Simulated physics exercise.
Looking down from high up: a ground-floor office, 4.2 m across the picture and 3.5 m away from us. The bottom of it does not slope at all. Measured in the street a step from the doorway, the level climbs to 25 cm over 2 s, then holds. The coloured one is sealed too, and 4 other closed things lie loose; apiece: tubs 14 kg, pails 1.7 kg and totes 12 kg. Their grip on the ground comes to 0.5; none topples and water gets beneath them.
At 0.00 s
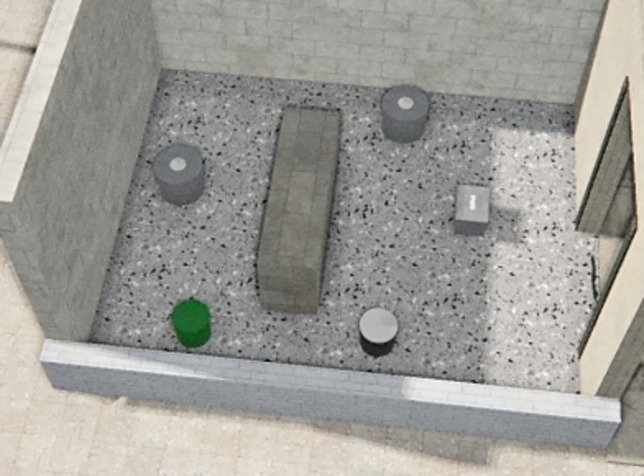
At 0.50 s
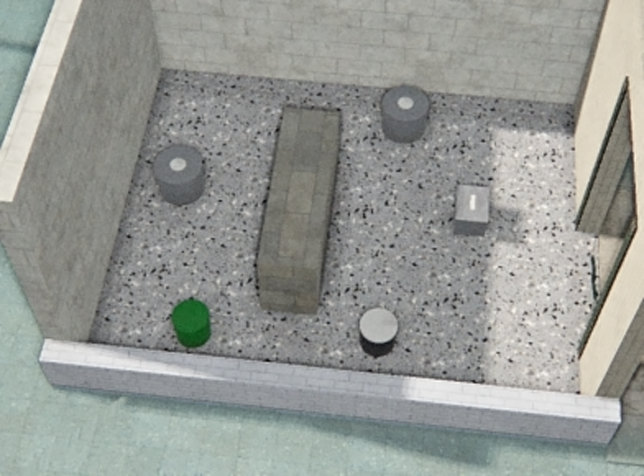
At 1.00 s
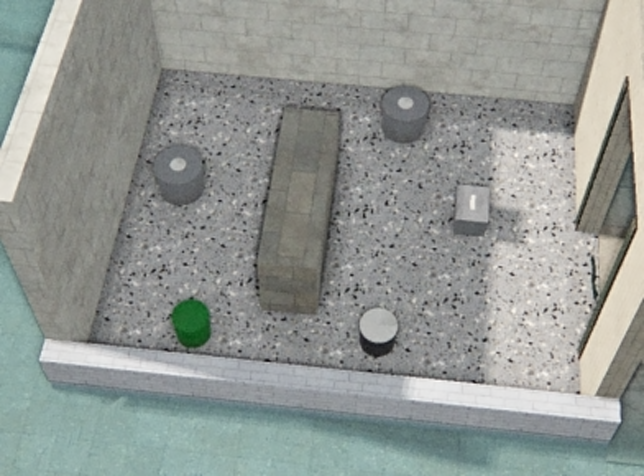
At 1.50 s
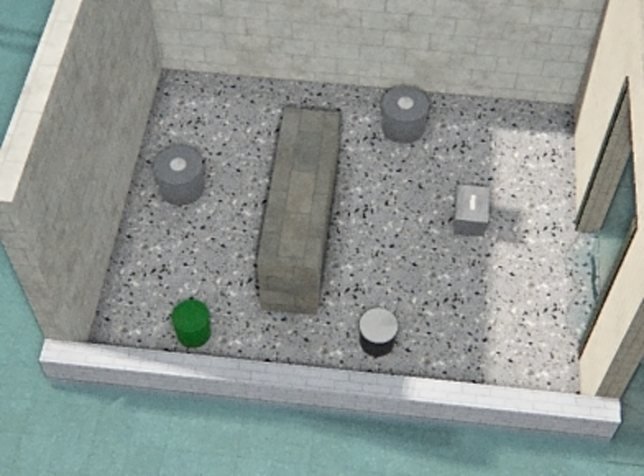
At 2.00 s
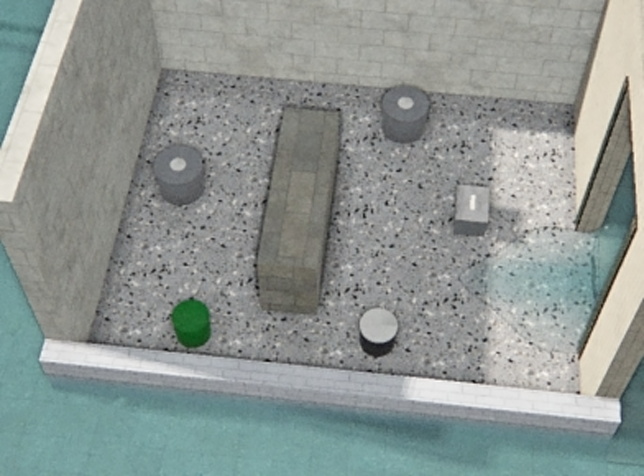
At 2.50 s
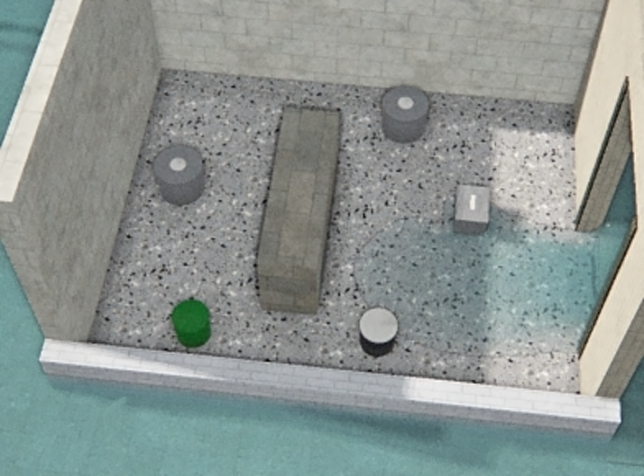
The clip shows a roofless room seen from above, holding a green pail, other containers and a long block, as water covers the ground outside, then enters through the right-hand opening and spreads leftward across the speckled floor.
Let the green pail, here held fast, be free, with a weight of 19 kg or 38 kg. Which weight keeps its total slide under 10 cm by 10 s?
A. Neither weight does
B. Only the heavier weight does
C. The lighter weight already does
Answer: C.
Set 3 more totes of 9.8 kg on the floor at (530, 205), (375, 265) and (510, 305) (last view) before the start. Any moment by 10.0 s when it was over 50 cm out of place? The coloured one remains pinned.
One by one: Too far, too far and too far.
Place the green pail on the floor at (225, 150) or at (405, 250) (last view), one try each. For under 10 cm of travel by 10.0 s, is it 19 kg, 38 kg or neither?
Log: Try 1 the lighter pick works; try 2 the heavier pick is required.
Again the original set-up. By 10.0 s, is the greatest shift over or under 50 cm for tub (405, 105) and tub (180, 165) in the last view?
Respectively: Threshold exceeded and threshold not reached.
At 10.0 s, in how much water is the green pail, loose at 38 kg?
Depth: Approx. 11 cm.
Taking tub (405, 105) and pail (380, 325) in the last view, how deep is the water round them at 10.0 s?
I'd put it at 11 cm and 13 cm respectively.
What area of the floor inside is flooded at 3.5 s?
Wet area: Approx. 7.0 m2.
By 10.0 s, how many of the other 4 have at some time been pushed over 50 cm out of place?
Count: 3.
After 3.5 s the green pail would be 0 cm from its start with 19 kg and 0 cm from its start with 38 kg; 0 cm of water round it then.
After 4.5 s the green pail would be 0 cm from its start with 19 kg and 0 cm from its start with 38 kg; 8 cm of water round it then.
After 7.0 s the green pail would be 0 cm from its start with 19 kg and 0 cm from its start with 38 kg; 8 cm of water round it then.
After 10.0 s the green pail would be 0 cm from its start with 19 kg and 0 cm from its start with 38 kg; 11 cm of water round it then.
